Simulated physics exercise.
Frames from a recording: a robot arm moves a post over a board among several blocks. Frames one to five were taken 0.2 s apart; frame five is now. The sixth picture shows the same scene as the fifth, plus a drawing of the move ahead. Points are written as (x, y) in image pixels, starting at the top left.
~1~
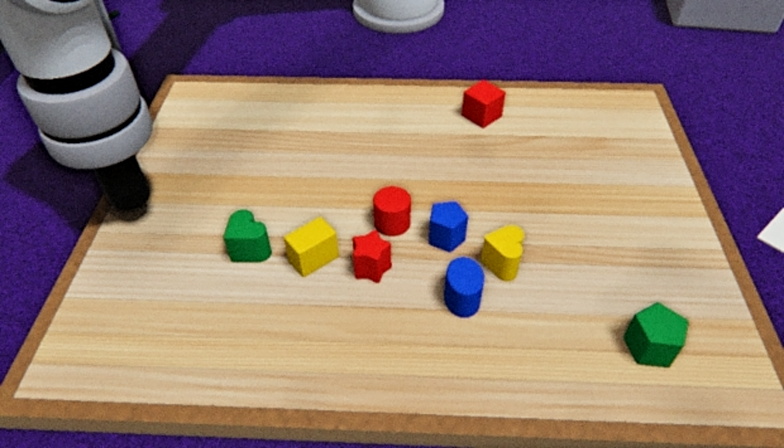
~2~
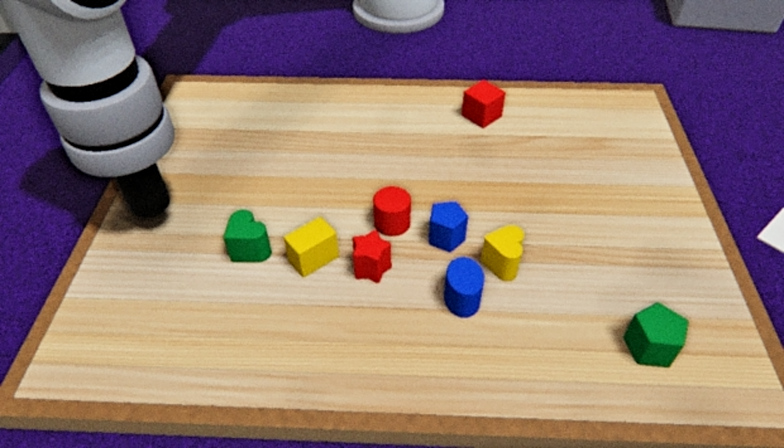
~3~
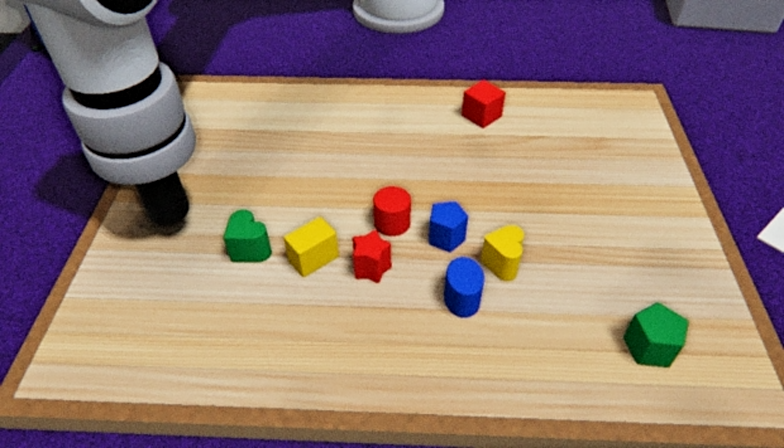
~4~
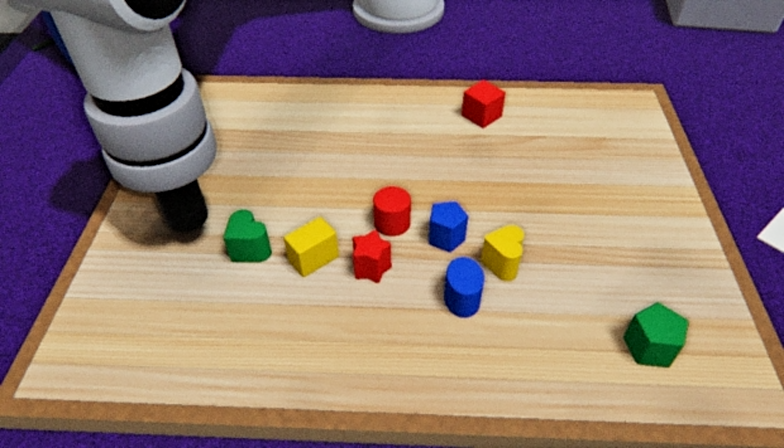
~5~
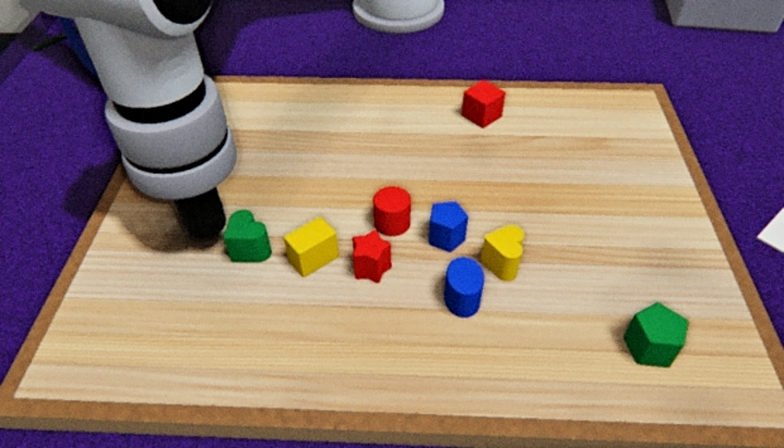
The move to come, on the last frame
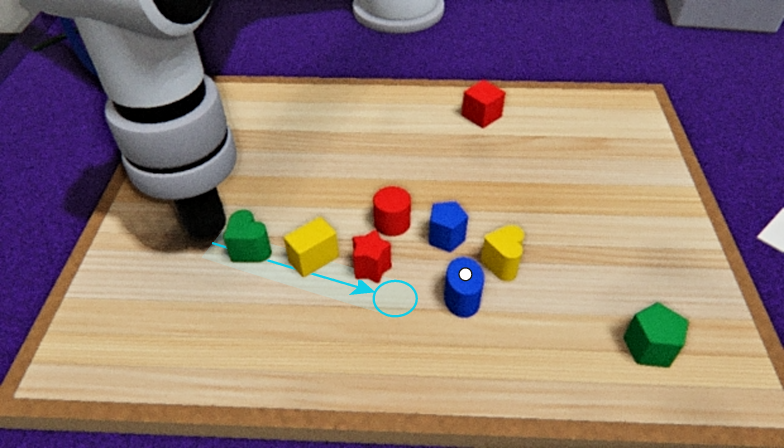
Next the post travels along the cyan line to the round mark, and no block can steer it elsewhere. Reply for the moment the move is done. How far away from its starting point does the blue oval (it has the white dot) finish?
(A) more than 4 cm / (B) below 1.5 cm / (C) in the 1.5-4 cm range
It's B.
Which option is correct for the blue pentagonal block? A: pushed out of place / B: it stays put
The one that fits is A, pushed out of place.
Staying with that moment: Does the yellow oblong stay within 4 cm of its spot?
Final answer: No.
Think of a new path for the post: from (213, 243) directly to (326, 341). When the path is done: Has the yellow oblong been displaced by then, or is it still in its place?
The answer is that it is displaced.
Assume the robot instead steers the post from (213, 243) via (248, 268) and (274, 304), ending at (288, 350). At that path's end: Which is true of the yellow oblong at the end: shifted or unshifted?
It travels a centimetre or more.
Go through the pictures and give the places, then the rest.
In the first picture, post's lower end at (131, 198); green heart at (243, 225); yellow oblong at (310, 234); red star-shaped block at (370, 244); blue pentagonal block at (448, 213); blue oval at (465, 274).
In the second picture, post at (151, 205); blocks still.
In the third picture, post at (170, 212); blocks still.
In the fourth picture, post at (188, 218); blocks still.
In the fifth picture, post at (206, 225); green heart at (243, 225); yellow oblong at (310, 234); red star-shaped block at (370, 244); blue pentagonal block at (448, 213); blue oval at (465, 274).
Drawn move, from (213, 243) directly to (395, 298); the dot is on the blue oval.
The first path, step by step. One third of the way, post at (266, 243); green heart at (298, 249), turned 25° clockwise; yellow oblong at (331, 243), turned 70° anticlockwise.
Two thirds of the way, post at (328, 261); green heart at (366, 264); yellow oblong at (392, 248), turned 85° anticlockwise; red star-shaped block at (424, 238), turned 30° anticlockwise.
At the end, post at (395, 280); green heart at (436, 283); yellow oblong at (436, 249), turned 110° anticlockwise; red star-shaped block at (458, 231), turned 55° anticlockwise; blue pentagonal block at (457, 206), turned 35° anticlockwise; blue oval at (475, 276), turned 20° anticlockwise.
